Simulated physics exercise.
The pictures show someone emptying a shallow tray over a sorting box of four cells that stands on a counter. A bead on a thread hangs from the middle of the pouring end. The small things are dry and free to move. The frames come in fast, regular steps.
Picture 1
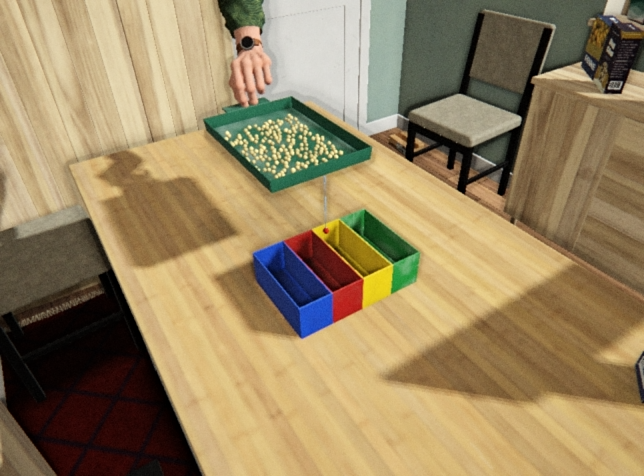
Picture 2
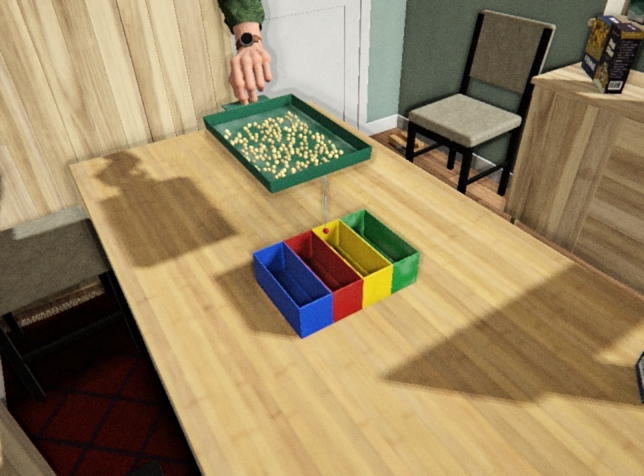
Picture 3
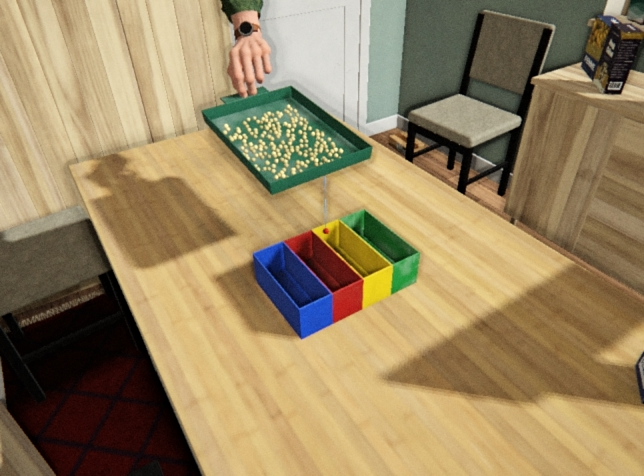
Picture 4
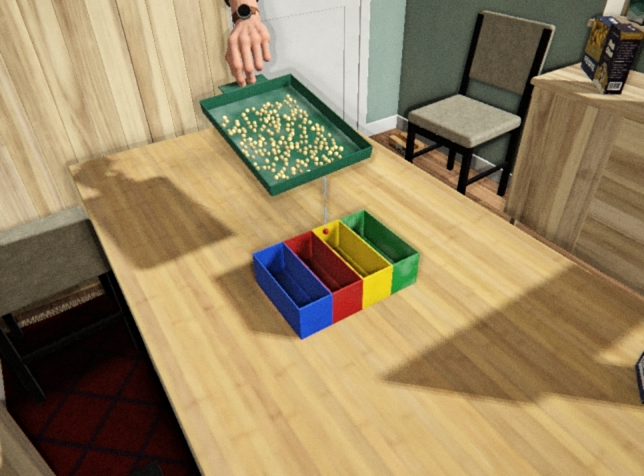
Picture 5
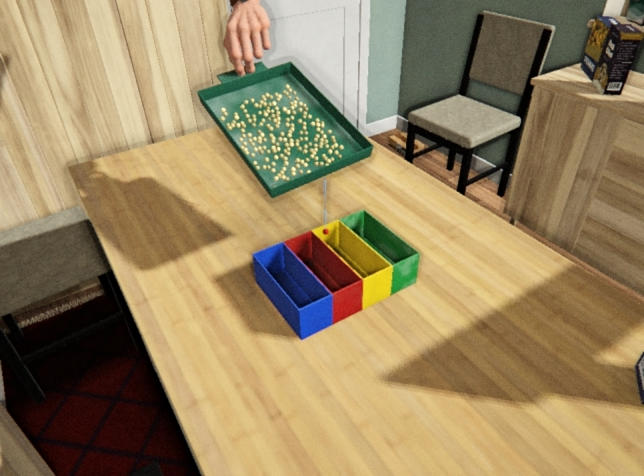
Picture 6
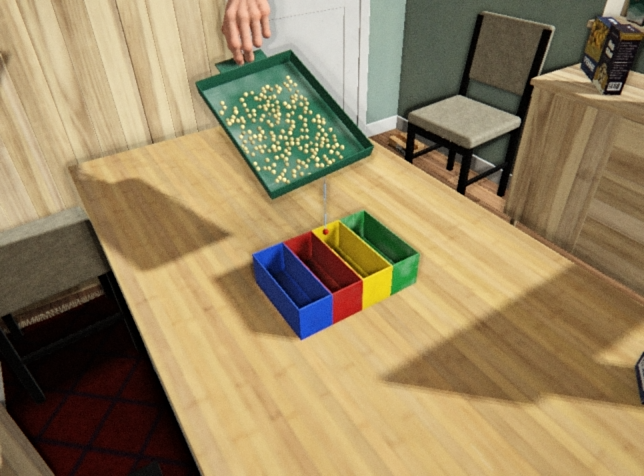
A hand gradually tilts a green tray of small beans above four colored boxes.
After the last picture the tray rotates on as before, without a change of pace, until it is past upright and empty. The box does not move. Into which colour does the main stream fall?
The blue one ends fullest.
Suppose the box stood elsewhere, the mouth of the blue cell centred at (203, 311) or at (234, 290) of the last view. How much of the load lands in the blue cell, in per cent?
In turn 0 and 0 in a hundred.
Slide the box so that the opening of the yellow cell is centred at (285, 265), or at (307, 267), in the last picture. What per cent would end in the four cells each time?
First some 90, then 100 per cent.
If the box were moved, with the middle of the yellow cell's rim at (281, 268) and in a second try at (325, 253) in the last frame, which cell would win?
One: That yellow cell. Two: The cell in red.
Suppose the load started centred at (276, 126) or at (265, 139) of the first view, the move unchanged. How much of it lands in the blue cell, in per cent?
Roughly 70 per cent, and 70 per cent.
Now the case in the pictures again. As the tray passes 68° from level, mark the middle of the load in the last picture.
Close to (294, 179).
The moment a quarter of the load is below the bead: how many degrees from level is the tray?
Near 115 degrees.
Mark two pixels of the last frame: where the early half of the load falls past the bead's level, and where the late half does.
The first part at (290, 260); the rest at (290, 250).
Shortly afterwards, tray tipped steeply; all but a few on the tray; only a few in the red cell; only a few in the blue cell; a little falling or outside the box.
Next, tray tipped past a quarter turn; the bulk on the tray; a little in the blue cell; only a few in the red cell; a little falling or outside the box.
Some moments later, tray tipped past a quarter turn; near two thirds in the blue cell; near a third in the red cell; only a few in the yellow cell; only a few in the green cell; only a few falling or outside the box.
In the end, tray tipped past a quarter turn; near two thirds in the blue cell; near a third in the red cell; only a few in the yellow cell; only a few in the green cell; only a few outside the box.
